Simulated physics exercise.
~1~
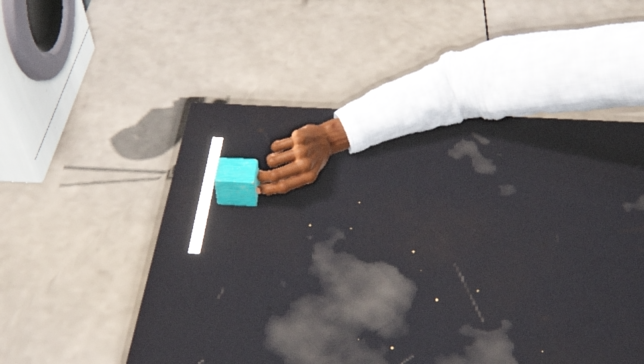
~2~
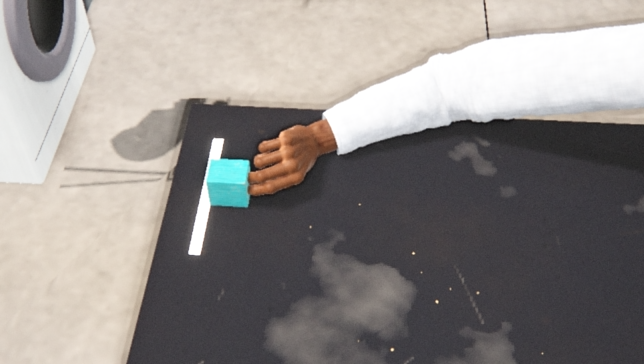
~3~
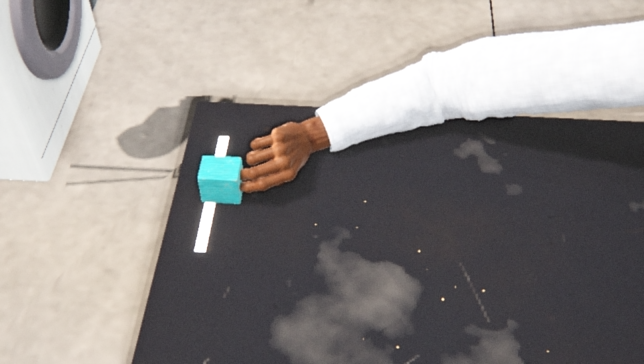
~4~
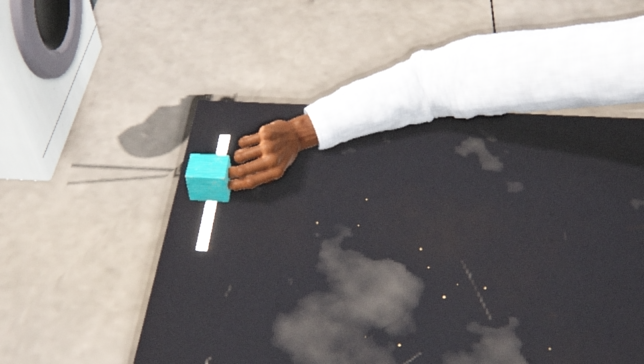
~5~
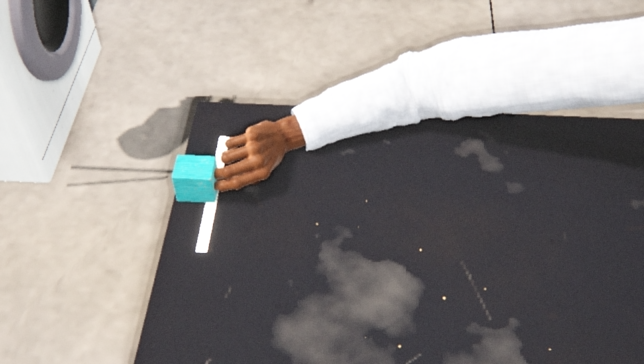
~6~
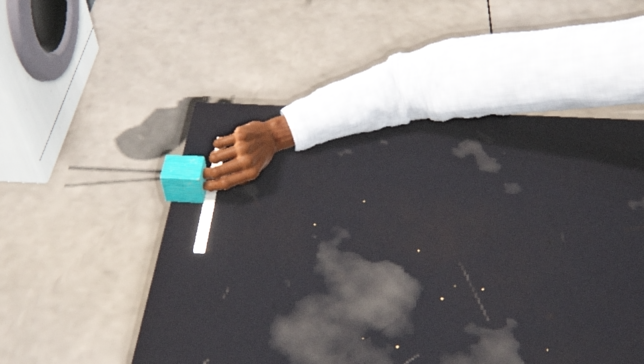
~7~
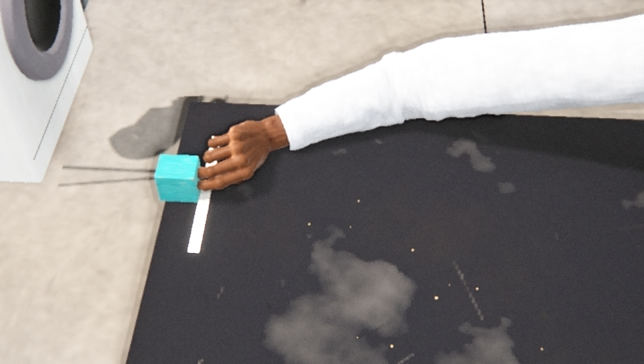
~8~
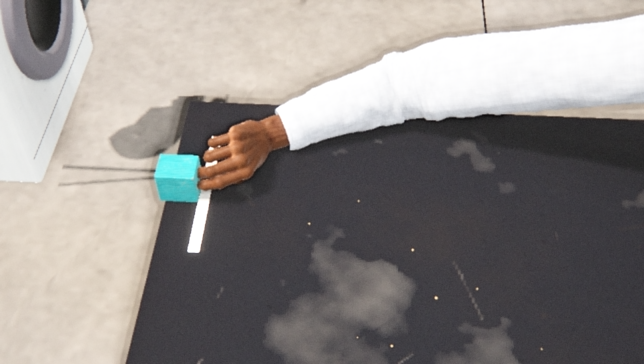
An arm in a white sleeve reaches in from the right over a black tabletop with grey cloudy smudges, seen from above by a slightly swaying camera, with pale floor around it and a white object with a round grey opening at the upper left. The hand's fingers rest against a small turquoise block just right of a white tape strip near the table's left edge. The hand pushes the block left, onto the tape and then past it. The block slows near the edge and stops. It ends still on the table at its left edge, fingers beside it.
